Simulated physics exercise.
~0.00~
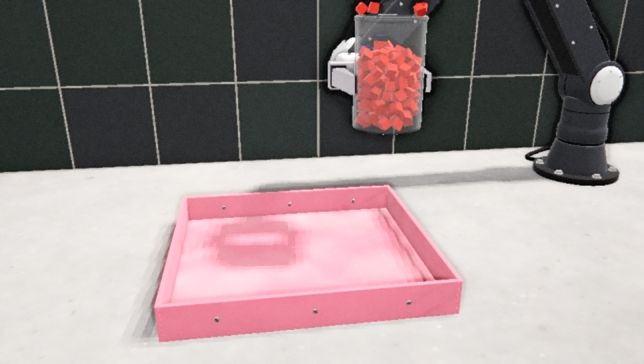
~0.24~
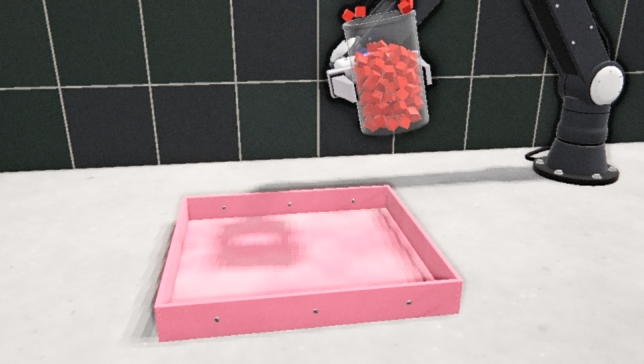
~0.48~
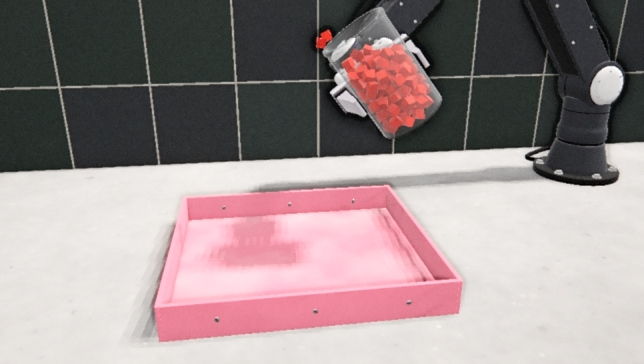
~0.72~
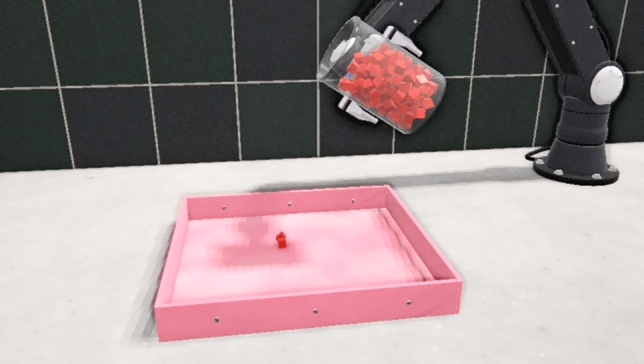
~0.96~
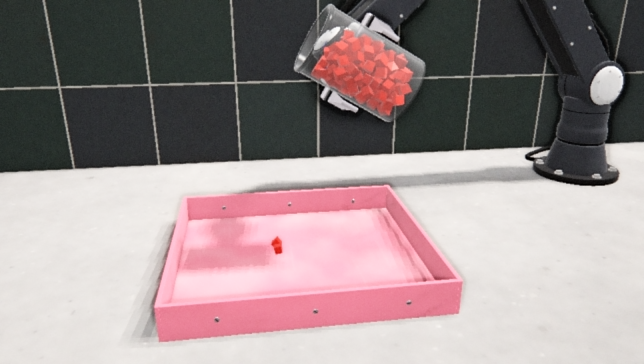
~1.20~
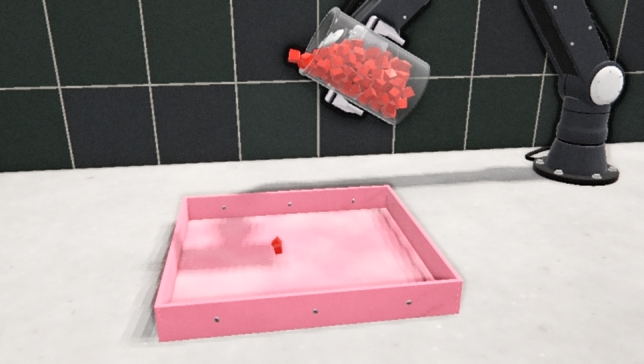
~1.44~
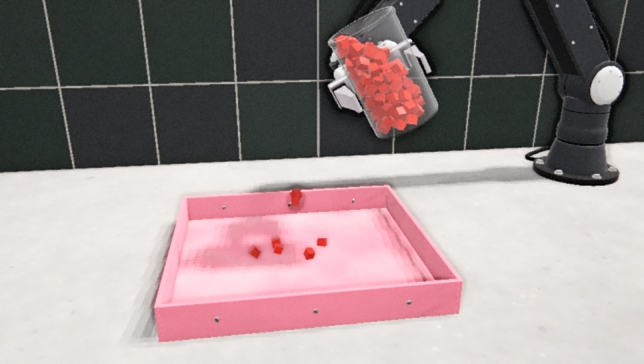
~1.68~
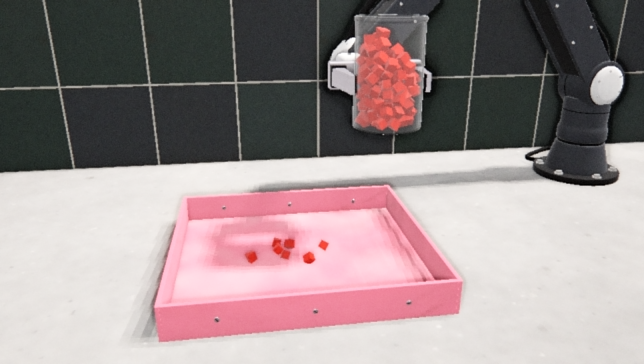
The footage shows a robot gripper tilting a clear beaker of red cubes to the left above a pink tray, pausing as a few pieces tumble out, then turning it upright again, leaving a small scatter of cubes in the tray and the beaker still mostly full.
